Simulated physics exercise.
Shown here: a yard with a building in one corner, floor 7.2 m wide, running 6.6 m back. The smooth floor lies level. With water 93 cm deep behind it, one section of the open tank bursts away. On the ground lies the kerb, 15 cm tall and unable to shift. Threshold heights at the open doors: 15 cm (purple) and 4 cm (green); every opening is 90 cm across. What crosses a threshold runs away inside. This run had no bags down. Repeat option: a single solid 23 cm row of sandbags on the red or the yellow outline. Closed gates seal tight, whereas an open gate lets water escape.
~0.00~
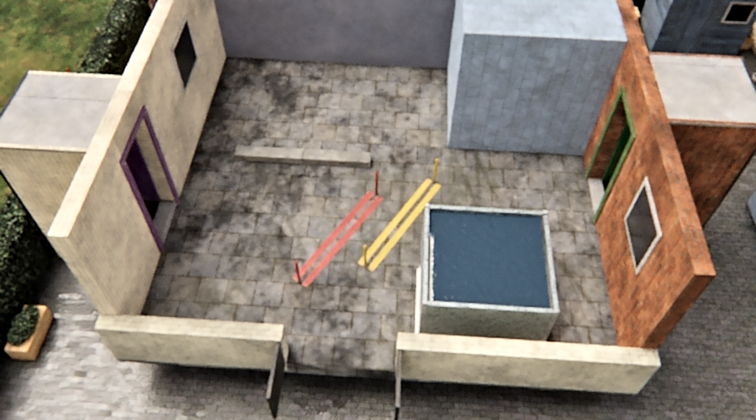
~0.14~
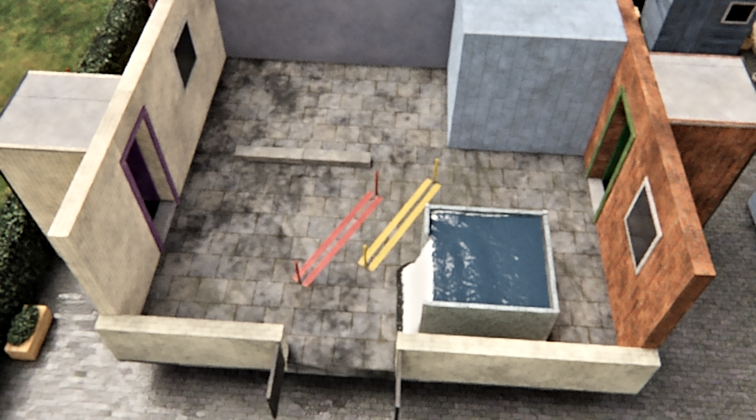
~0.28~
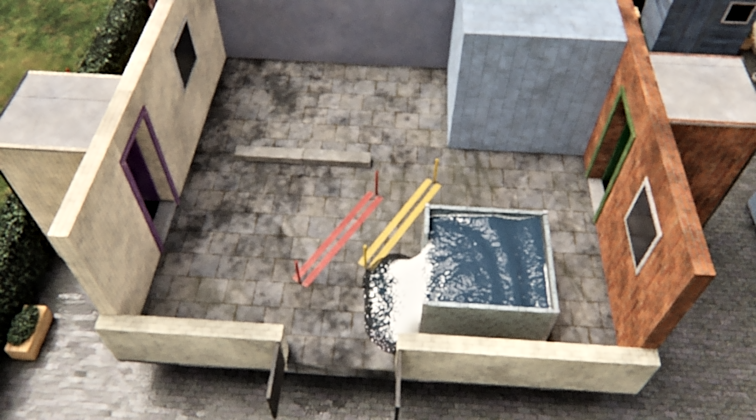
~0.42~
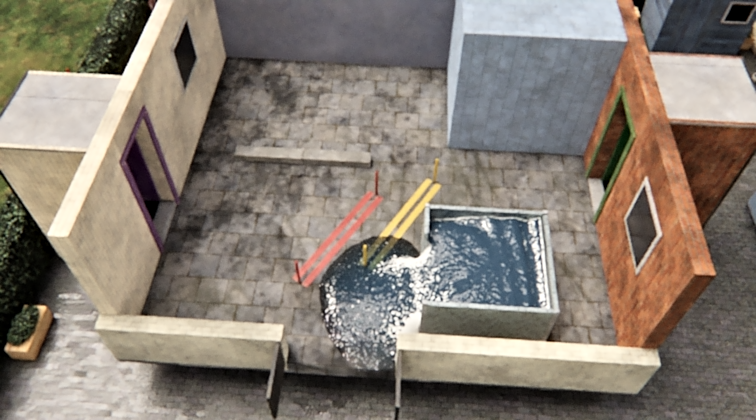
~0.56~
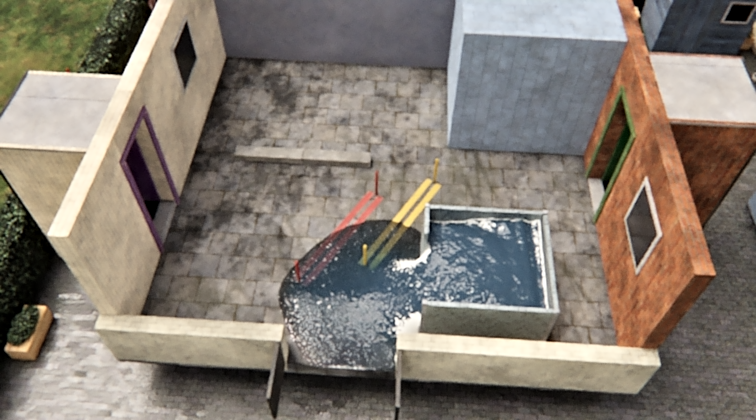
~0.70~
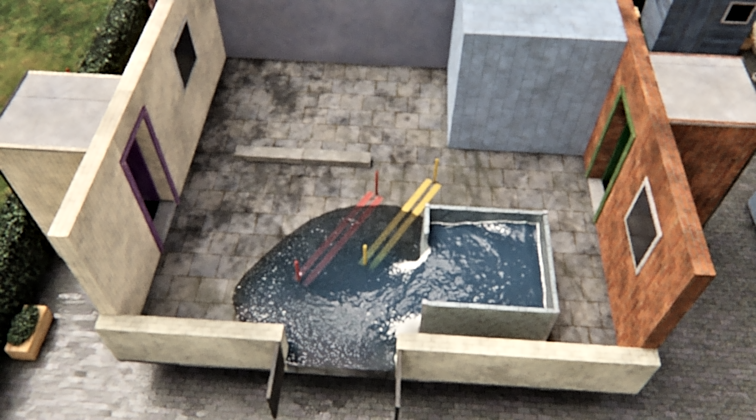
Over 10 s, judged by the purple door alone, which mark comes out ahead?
The red one comes out ahead.
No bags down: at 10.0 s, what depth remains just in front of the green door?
Depth: Approx. 6.0 cm.
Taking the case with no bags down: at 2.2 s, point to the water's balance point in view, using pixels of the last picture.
Near (342, 278).
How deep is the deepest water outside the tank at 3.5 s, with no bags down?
About 26 cm.
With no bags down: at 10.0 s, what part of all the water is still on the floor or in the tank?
About 74 per cent remains.
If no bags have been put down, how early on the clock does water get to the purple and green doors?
Purple: 1.2 s; green: 8.0 s.
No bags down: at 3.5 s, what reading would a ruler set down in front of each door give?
Depths in centimetres: Purple 15, green 0.
After 1.4 s water covers 35 % of the floor and is deepest (50 cm) near (134, 338) in the run without bags; in at the purple door, 0 L with no bags, 0 L with the row on red, 0 L on yellow.
After 2.2 s water covers 35 % of the floor and is deepest (44 cm) near (134, 338) in the run without bags; in at the purple door, 27 L with no bags, 0 L with the row on red, 31 L on yellow.
After 3.5 s water covers 45 % of the floor and is deepest (26 cm) near (241, 163) in the run without bags; in at the purple door, 63 L with no bags, 7 L with the row on red, 62 L on yellow.
After 6.0 s water covers 70 % of the floor and is deepest (17 cm) near (226, 60) in the run without bags; in at the purple door, 64 L with no bags, 7 L with the row on red, 62 L on yellow.
After 10.0 s water covers 90 % of the floor and is deepest (12 cm) near (426, 238) in the run without bags; in at the purple door, 64 L with no bags, 7 L with the row on red, 62 L on yellow.
